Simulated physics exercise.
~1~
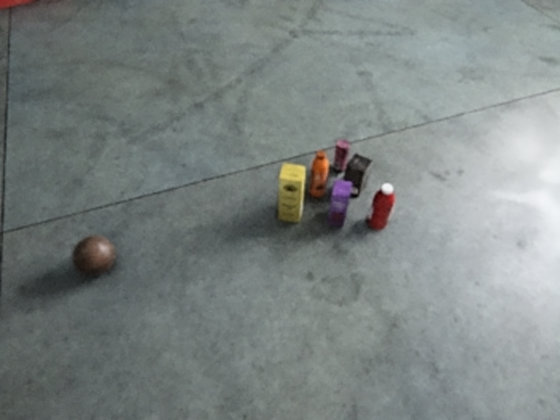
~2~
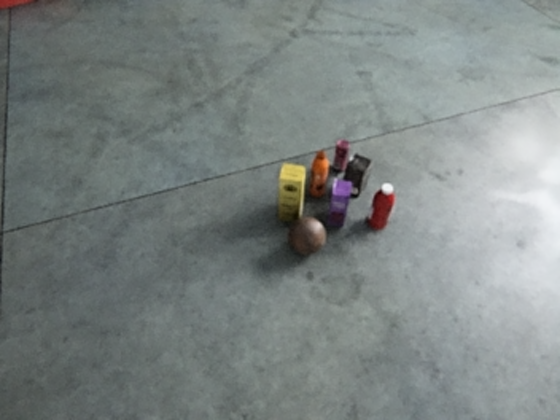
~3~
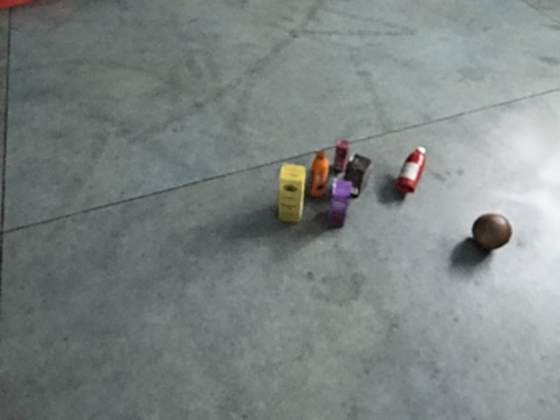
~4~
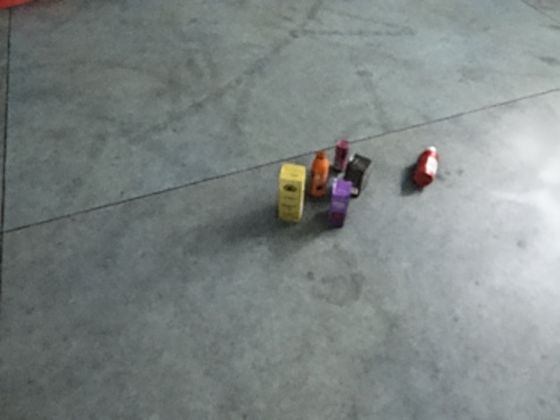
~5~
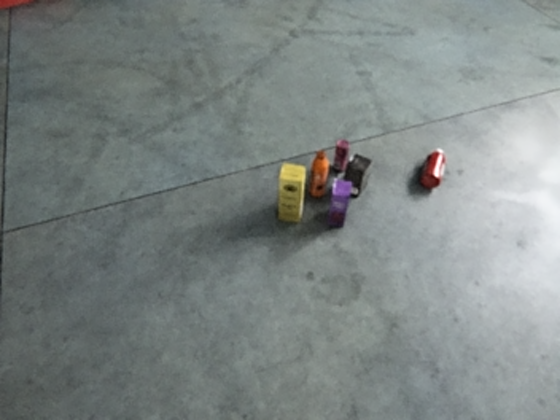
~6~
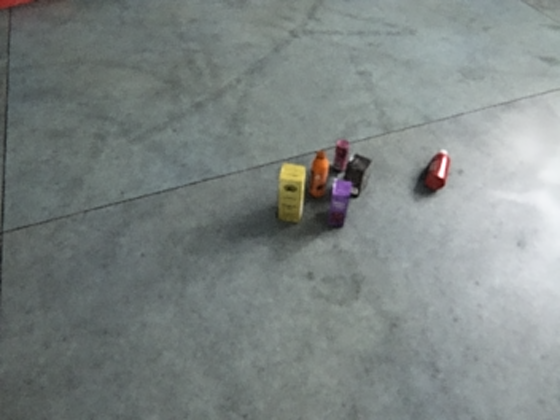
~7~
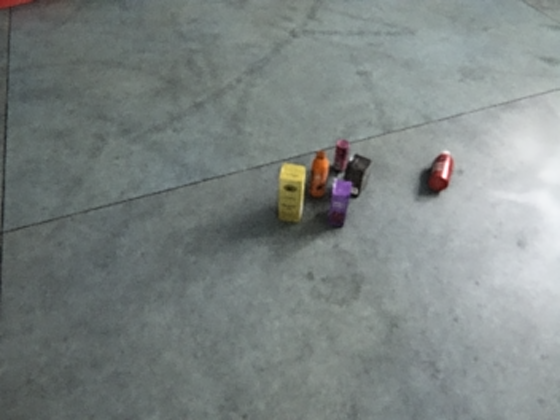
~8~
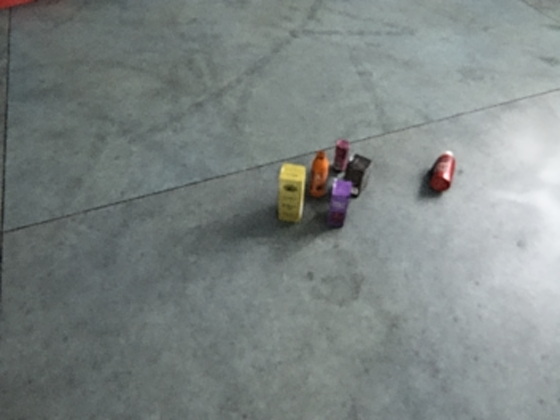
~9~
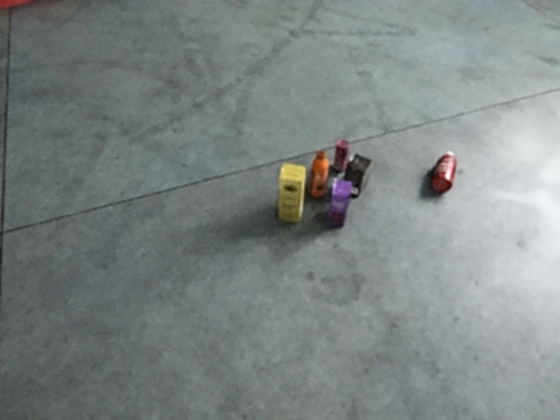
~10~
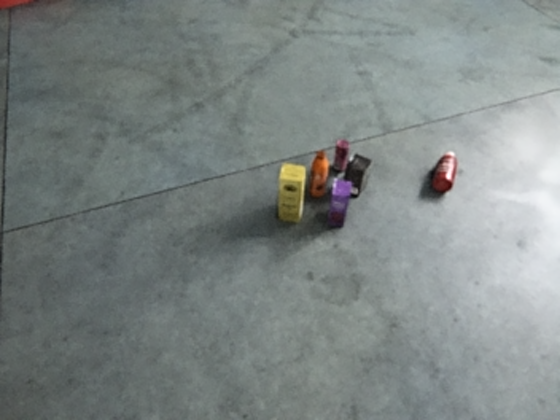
Brown ball rolling right across a grey floor, toppling a red bottle and leaving view as five other items stay standing.
